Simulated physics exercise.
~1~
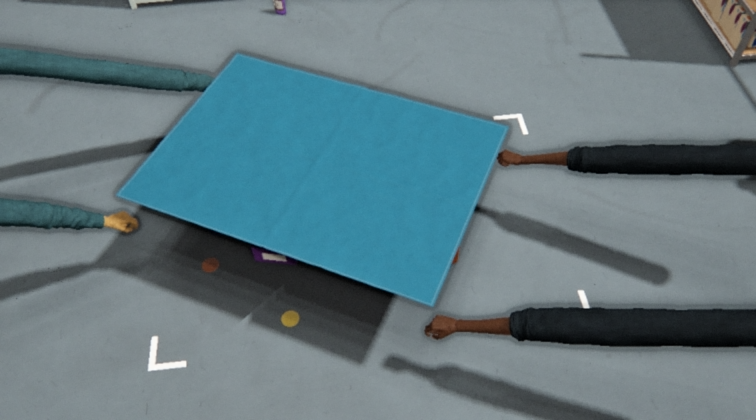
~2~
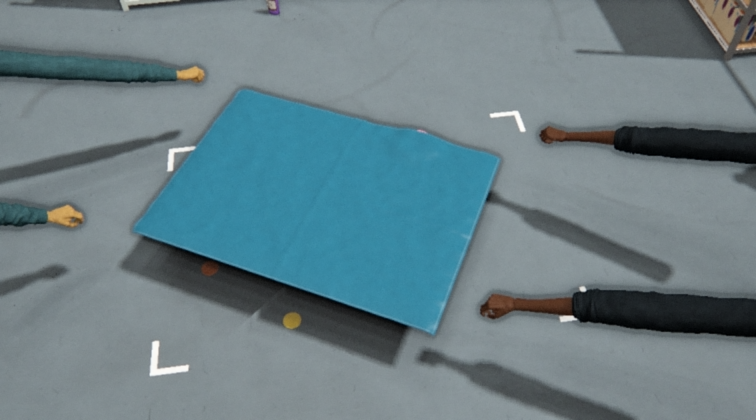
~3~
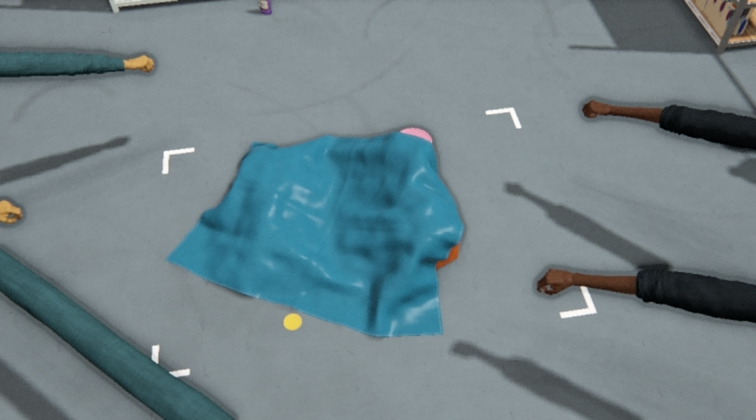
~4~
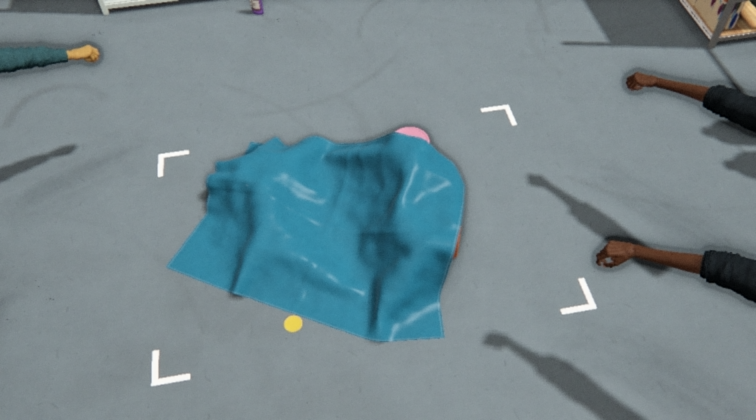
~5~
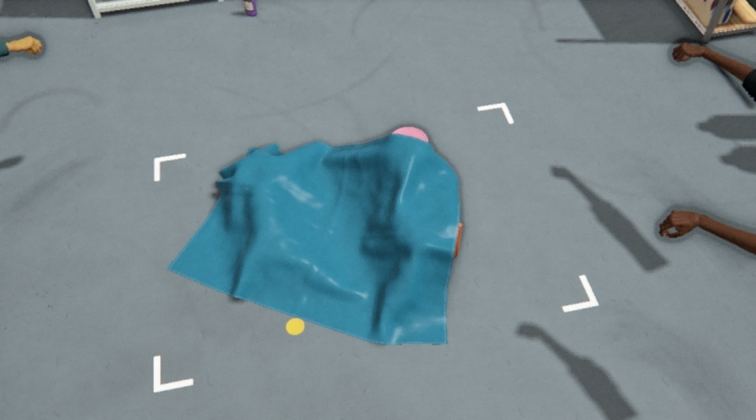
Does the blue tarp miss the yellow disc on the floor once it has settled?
Yes, it misses it. The yellow disc lies in the open on the grey floor, just beyond the lower edge of the crumpled tarp.
